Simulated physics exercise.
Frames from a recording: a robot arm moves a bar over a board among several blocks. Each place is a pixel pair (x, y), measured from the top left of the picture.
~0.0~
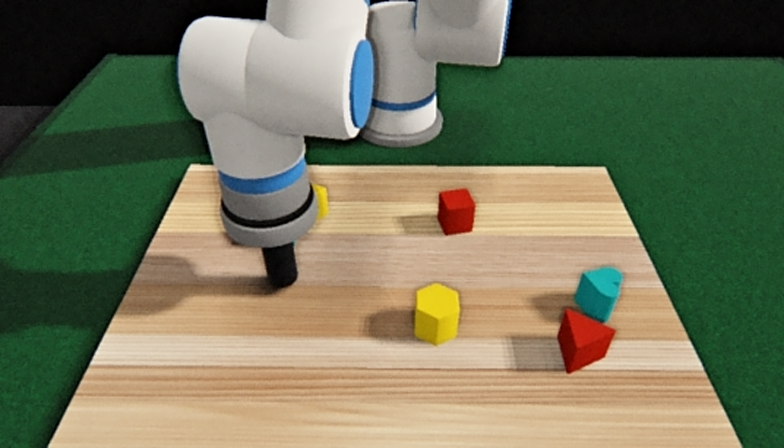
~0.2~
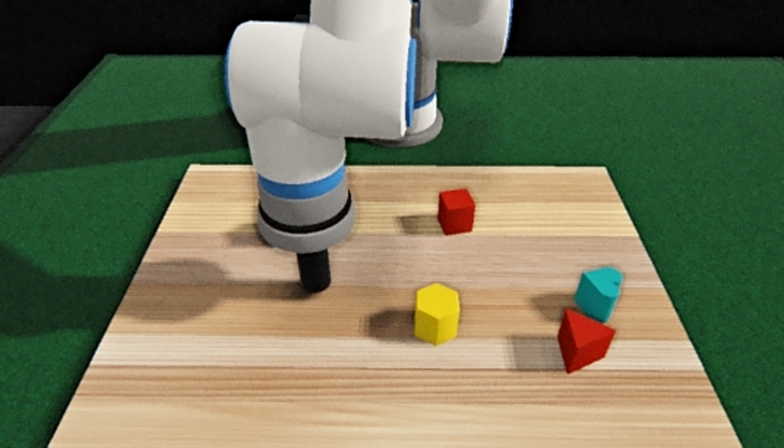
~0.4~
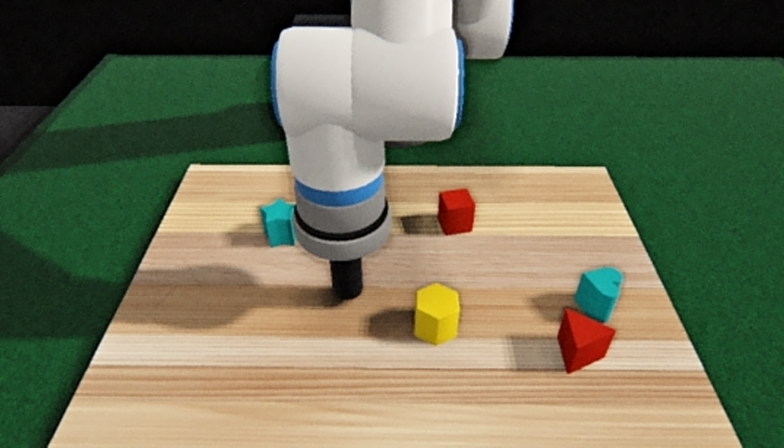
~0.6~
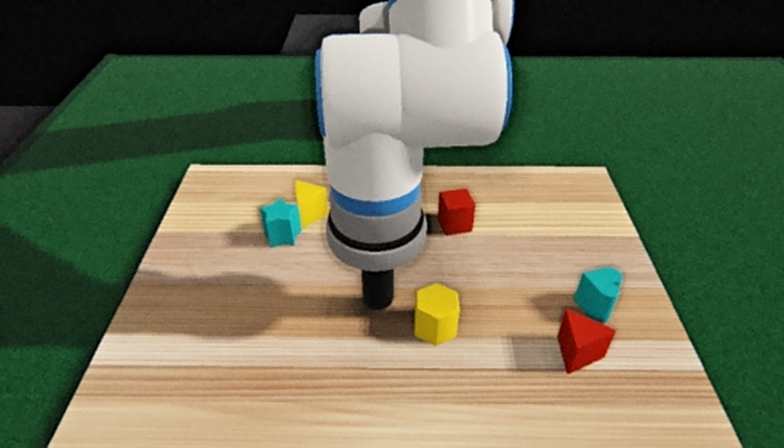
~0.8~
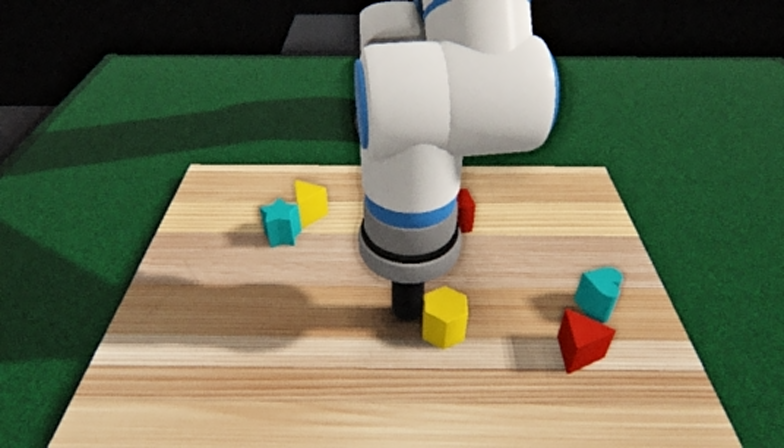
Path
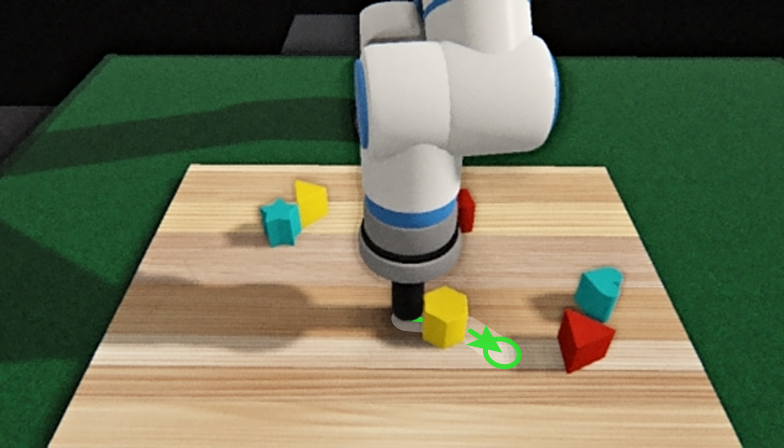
At first, a robot arm holds a black bar over the left side of a wooden board scattered with red, yellow and teal blocks. The arm moves steadily right and slightly nearer, uncovering a teal star and a yellow block behind it, then the bar nudges the yellow six-sided block slightly right.
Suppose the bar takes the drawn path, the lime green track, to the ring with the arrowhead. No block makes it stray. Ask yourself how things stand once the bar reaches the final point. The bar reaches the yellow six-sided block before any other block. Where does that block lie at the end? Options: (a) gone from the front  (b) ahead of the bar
I choose b.
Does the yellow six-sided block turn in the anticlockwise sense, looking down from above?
Final answer: No.
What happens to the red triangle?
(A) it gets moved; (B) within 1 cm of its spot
B - within 1 cm of its spot.
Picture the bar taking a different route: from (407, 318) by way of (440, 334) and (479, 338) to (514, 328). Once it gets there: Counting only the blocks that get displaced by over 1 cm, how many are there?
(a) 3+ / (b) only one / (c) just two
The correct letter is b.
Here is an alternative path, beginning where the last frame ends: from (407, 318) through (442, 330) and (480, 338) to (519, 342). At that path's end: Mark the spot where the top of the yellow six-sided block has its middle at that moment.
(541, 347)
Path on the board, from (407, 318) by way of (441, 322) and (473, 333) to (502, 353).
On the path given first. One third of the way, bar (442, 314); yellow six-sided block (475, 314), turned 30° clockwise.
Two thirds of the way, bar (475, 325); yellow six-sided block (503, 332), turned 60° clockwise.
At the end, bar (504, 345); yellow six-sided block (531, 357), turned 75° clockwise; red triangle in place.
